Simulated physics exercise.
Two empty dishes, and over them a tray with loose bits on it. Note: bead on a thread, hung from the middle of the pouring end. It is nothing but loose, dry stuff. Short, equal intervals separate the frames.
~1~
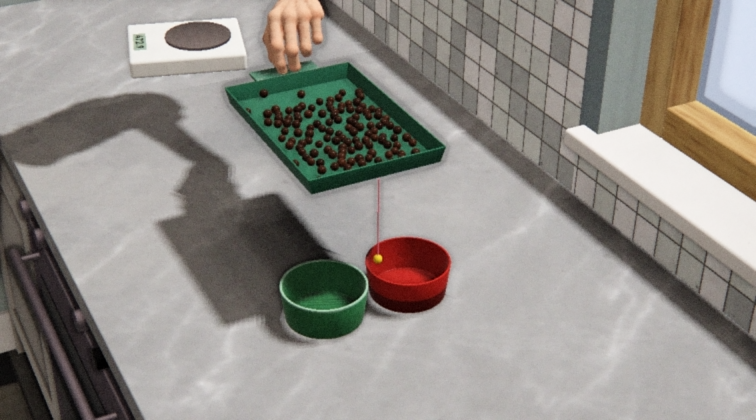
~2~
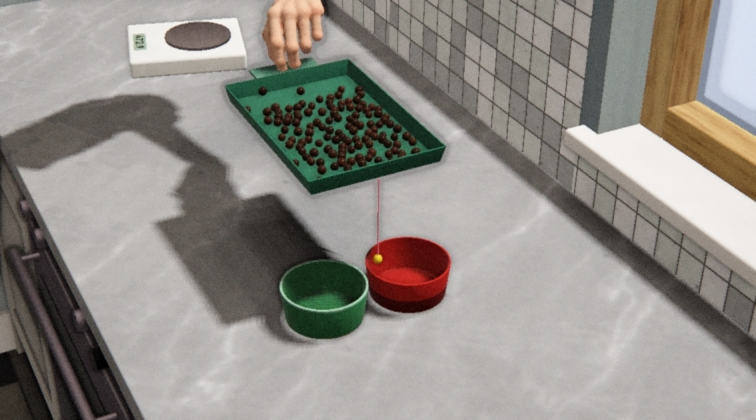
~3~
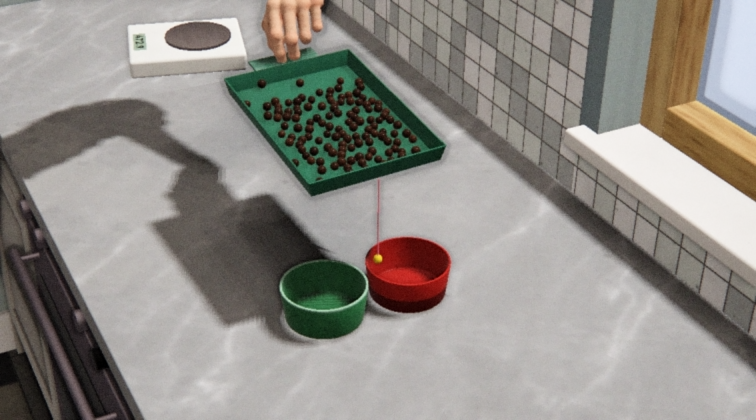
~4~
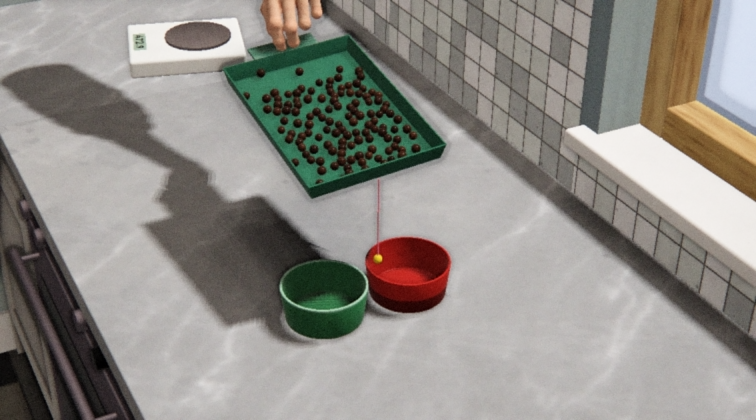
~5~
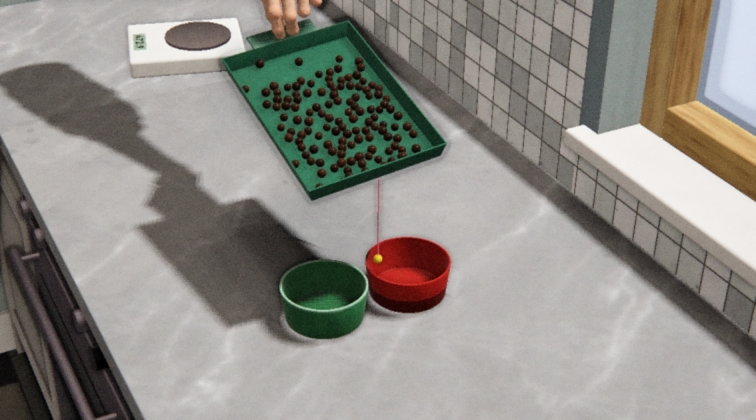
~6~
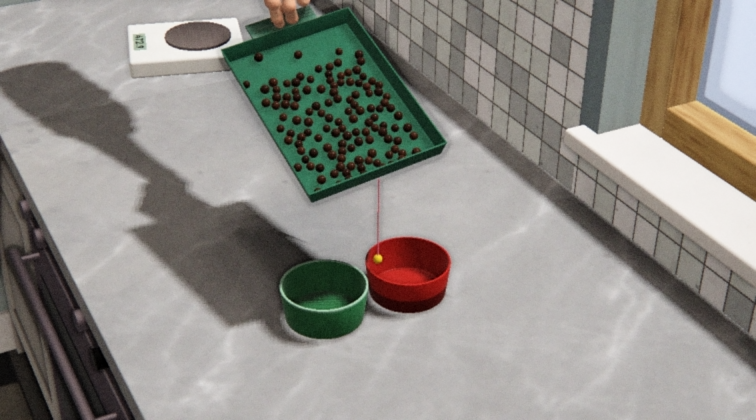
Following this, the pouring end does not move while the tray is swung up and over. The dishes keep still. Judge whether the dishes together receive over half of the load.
By the end, the dishes are holding most of the load, I'd say.
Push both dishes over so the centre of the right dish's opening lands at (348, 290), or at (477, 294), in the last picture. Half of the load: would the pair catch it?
In the first position a majority, in the second a minority.
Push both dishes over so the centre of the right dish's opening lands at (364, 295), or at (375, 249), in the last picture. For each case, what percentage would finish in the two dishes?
First position: Some 70 %; second position: Some 10 %.
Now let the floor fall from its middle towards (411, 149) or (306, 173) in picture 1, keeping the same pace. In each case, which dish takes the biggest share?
So, first the right-side one, then the left-side one.
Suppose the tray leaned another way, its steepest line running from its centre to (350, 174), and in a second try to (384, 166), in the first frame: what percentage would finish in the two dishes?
Roughly 40 % in the first case and 20 % in the second.
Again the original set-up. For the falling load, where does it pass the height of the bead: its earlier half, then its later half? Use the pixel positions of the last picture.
First near (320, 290), later near (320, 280).
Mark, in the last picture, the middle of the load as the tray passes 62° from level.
The middle of the load sits near (335, 172).
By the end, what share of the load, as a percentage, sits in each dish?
The left dish gets close to 80 per cent and the right dish close to 0 per cent.
Shortly afterwards, tray tipped steeply; all but a few on the tray; only a few in the left dish; a little in the air.
Next, tray tipped right over; near a quarter on the tray; near half in the left dish; near a quarter outside both; near a quarter in the air.
Some moments later, tray tipped past a quarter turn; the bulk in the left dish; near a quarter outside both.
In the end, tray tipped past a quarter turn; the bulk in the left dish; none at all in the right dish; near a quarter outside both.
